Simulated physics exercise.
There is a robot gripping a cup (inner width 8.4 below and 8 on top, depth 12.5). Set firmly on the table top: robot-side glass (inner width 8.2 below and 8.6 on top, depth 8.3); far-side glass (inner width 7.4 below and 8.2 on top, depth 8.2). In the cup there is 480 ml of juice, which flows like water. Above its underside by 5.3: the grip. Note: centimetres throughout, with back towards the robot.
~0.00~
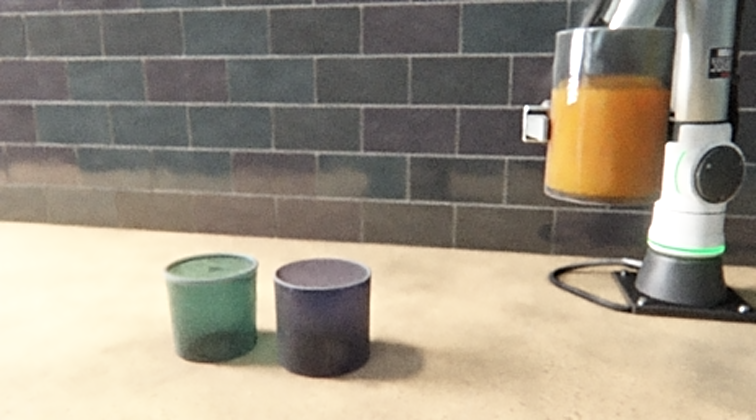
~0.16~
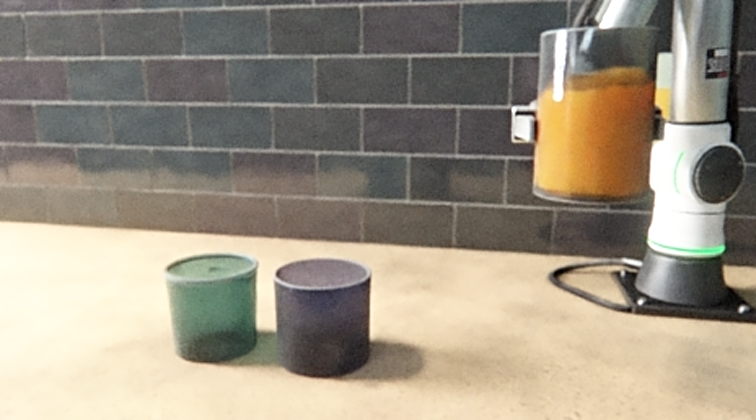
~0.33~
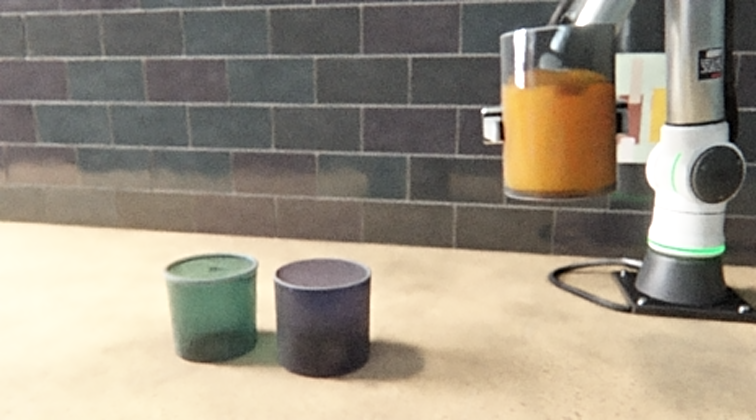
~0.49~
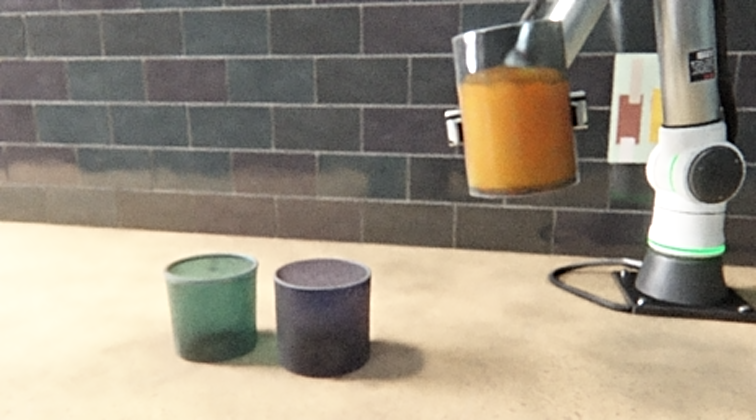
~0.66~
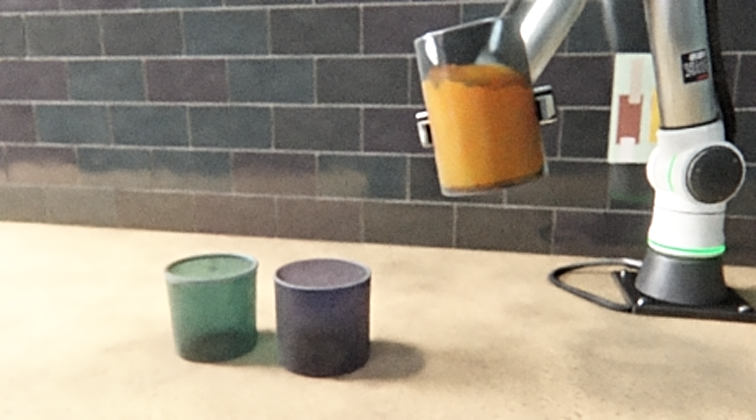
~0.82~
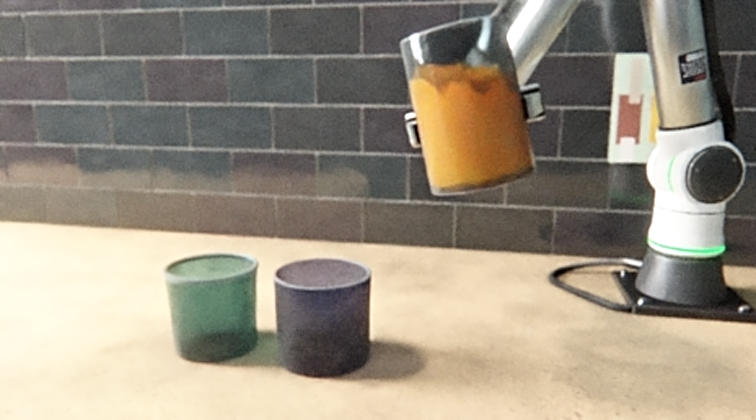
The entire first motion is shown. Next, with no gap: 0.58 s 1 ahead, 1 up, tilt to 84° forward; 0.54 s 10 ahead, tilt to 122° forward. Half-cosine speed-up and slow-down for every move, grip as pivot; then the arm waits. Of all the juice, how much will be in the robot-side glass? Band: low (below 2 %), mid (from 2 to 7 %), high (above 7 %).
High.
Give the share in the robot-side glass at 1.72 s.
It works out to roughly 16 percent.
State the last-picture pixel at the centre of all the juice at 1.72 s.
Approximate centre pixel: (333, 211).
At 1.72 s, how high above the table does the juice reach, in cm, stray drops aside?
About 24 cm.
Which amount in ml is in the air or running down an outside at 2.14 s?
Roughly 60 ml at that moment.
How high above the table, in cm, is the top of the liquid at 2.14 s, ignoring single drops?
Roughly 29 centimetres at most.
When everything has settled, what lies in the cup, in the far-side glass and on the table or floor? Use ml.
About 0, 170, 230 ml.
After 1.27 s, tilted 75° forward, liquid up to 26 above the table; 450 ml in the cup, 25 ml in the air or running down outside.
After 1.72 s, tilted 108° forward, liquid up to 60 above the table; 210 ml in the cup, 95 ml on the table or floor, 75 ml in the robot-side glass, 10 ml in the far-side glass, 85 ml in the air or running down outside.
After 2.14 s, tilted 122° forward, liquid up to 62 above the table; 180 ml in the far-side glass, 155 ml on the table or floor, 75 ml in the robot-side glass, 5 ml in the cup, 60 ml in the air or running down outside.
After 2.94 s, tilted 122° forward, liquid up to 5 above the table; 230 ml on the table or floor, 170 ml in the far-side glass, 75 ml in the robot-side glass.
At rest, 230 ml on the table or floor, 170 ml in the far-side glass, 75 ml in the robot-side glass. That is 16 % in the robot-side glass.
